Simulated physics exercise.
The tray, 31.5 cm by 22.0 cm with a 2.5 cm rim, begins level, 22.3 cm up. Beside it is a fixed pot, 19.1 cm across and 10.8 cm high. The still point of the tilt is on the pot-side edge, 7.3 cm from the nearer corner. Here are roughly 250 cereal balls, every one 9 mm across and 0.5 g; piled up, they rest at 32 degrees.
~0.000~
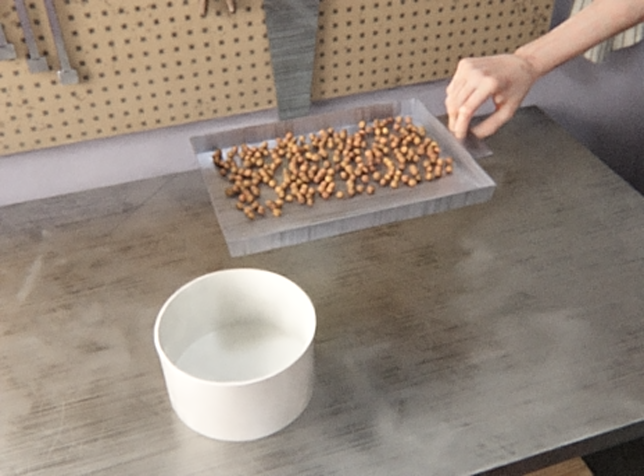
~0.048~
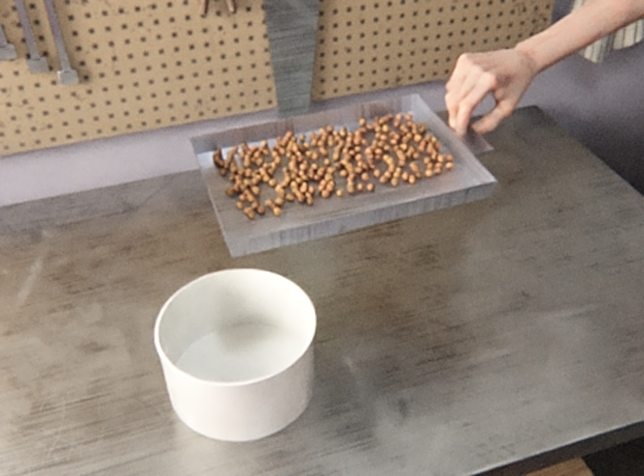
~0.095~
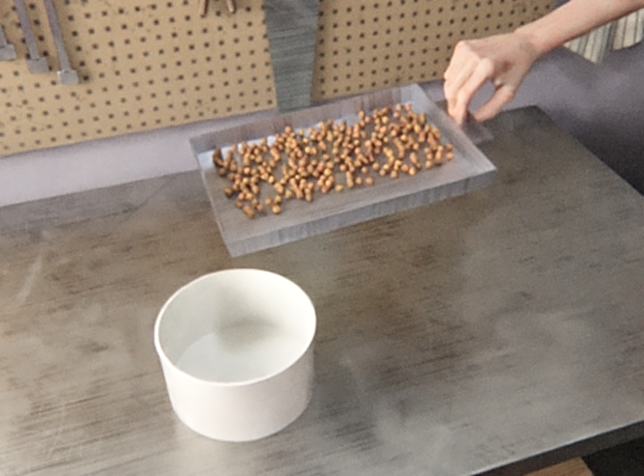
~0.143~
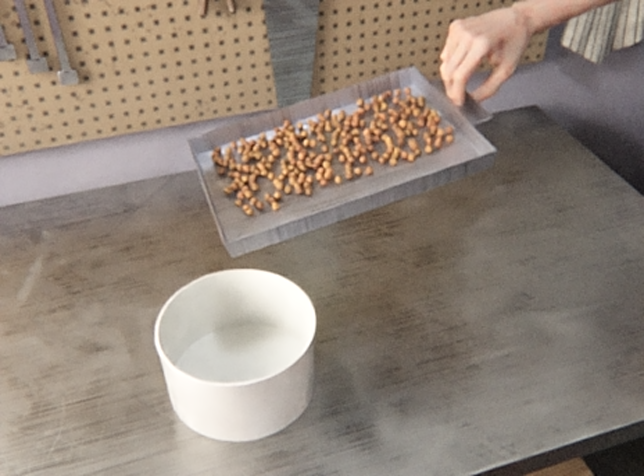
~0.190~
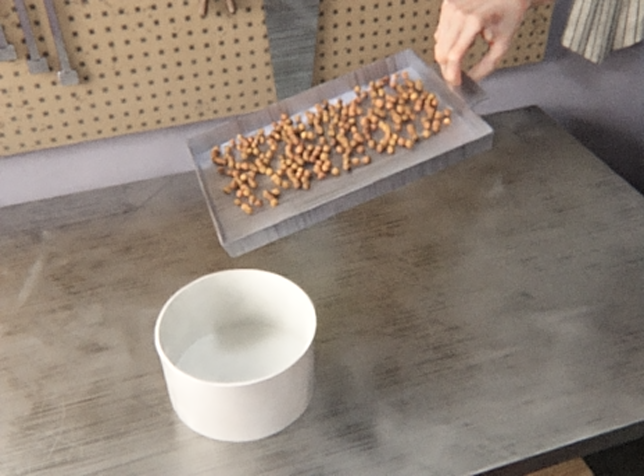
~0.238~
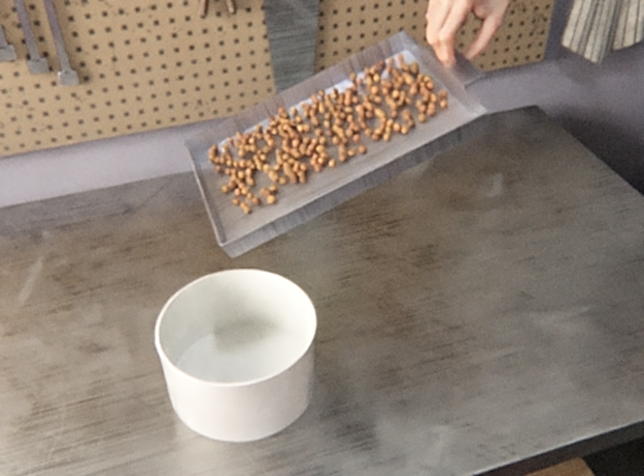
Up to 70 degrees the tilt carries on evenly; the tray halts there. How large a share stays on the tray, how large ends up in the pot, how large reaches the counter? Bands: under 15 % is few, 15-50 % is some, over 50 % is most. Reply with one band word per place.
Left on the tray most, pot few, counter some.
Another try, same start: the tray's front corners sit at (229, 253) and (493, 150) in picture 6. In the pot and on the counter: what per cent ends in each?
Pot 35; counter 0.
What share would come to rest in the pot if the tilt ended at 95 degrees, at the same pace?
Result: Close to 25 %.
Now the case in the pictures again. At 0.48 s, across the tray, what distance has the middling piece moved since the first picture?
About 5 cm.
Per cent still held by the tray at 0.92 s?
I'd put it at roughly 65 per cent.
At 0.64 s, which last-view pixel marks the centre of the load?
Close to pixel (214, 163).
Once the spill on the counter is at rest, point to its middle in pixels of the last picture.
Around (98, 340).
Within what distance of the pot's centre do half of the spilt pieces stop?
Distance: Some 22 cm.
Then, at 0.48 s, tilt 45 degrees; the tray holds 100 %, the pot 0 %.
After 0.64 s, tilt 62 degrees; the tray holds 100 %, the pot 0 %.
After 0.92 s, tilt 70 degrees; the tray holds 65 %, the pot 0 %.
In the end, at 1.8 s, tray 65 %, pot 5 %, counter 30 %.
